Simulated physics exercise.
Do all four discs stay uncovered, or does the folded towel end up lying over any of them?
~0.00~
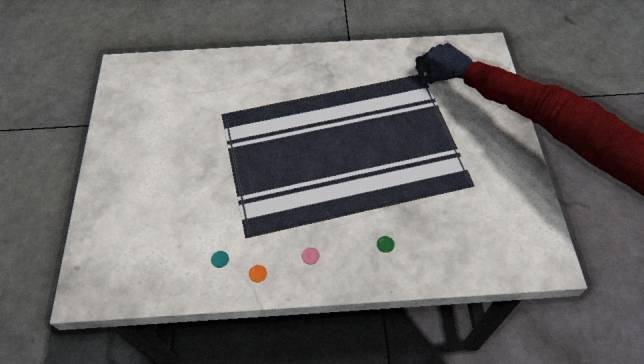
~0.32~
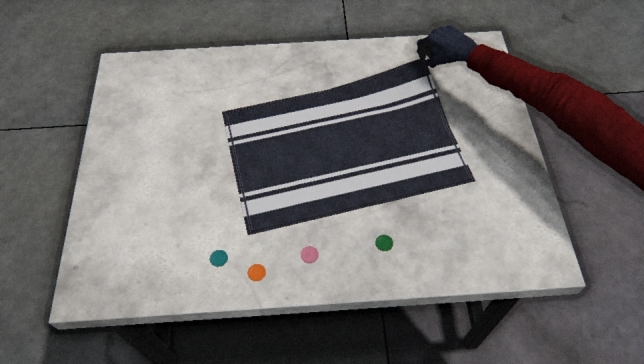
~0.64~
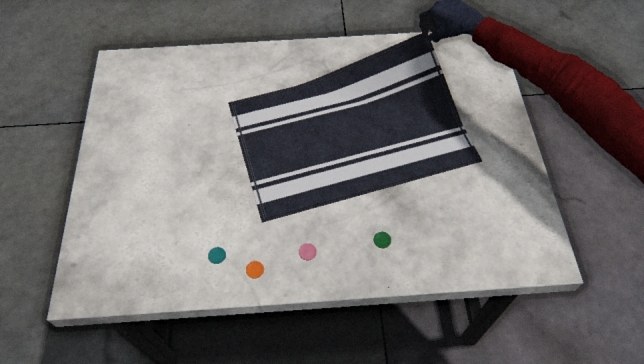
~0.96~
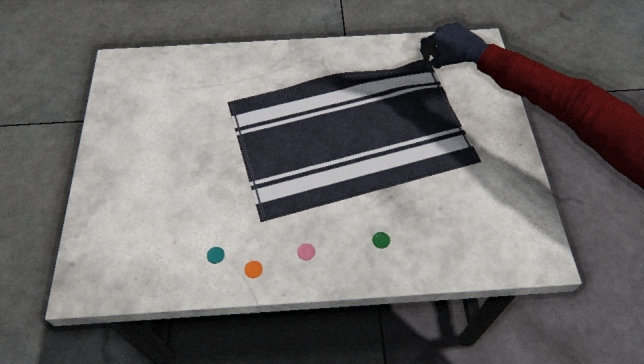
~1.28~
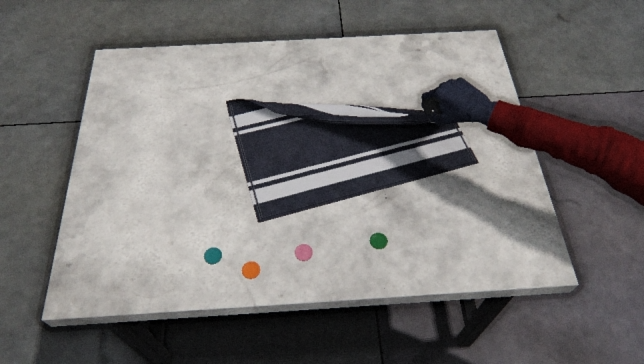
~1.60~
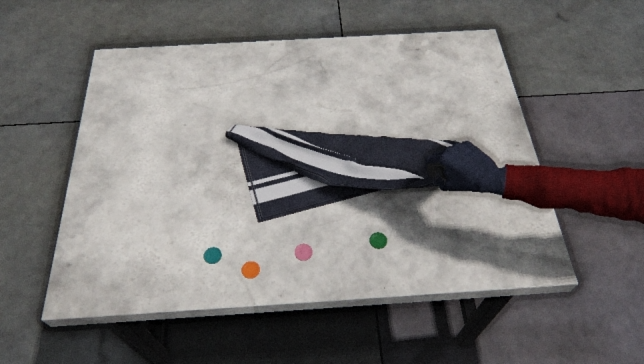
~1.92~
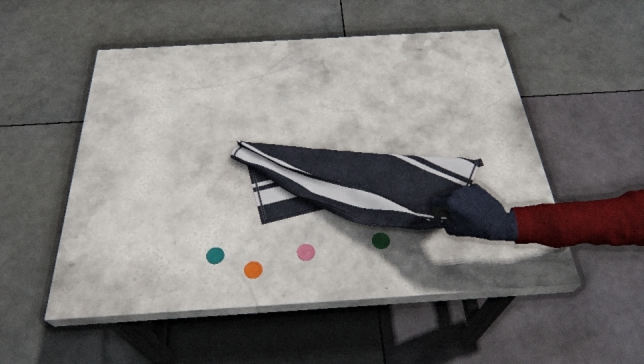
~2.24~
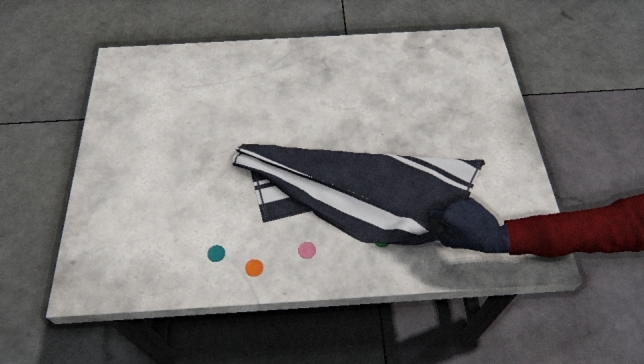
The towel ends up covering the green disc. The orange, pink and teal ones all stay uncovered.
On a pale, mottled workbench standing on a grey tiled floor, seen from above through a slightly swaying camera, lies a dark tea towel with white stripes. Four small discs, teal, orange, pink and green, sit in a loose row in front of it. A dark-gloved hand in a red sleeve pinches the towel's far right corner, lifts it a little and tugs the cloth slightly. The hand then draws the corner back over the towel towards the near side, folding the cloth diagonally. It sets the corner down over the green disc, while the teal, orange and pink ones remain in view.
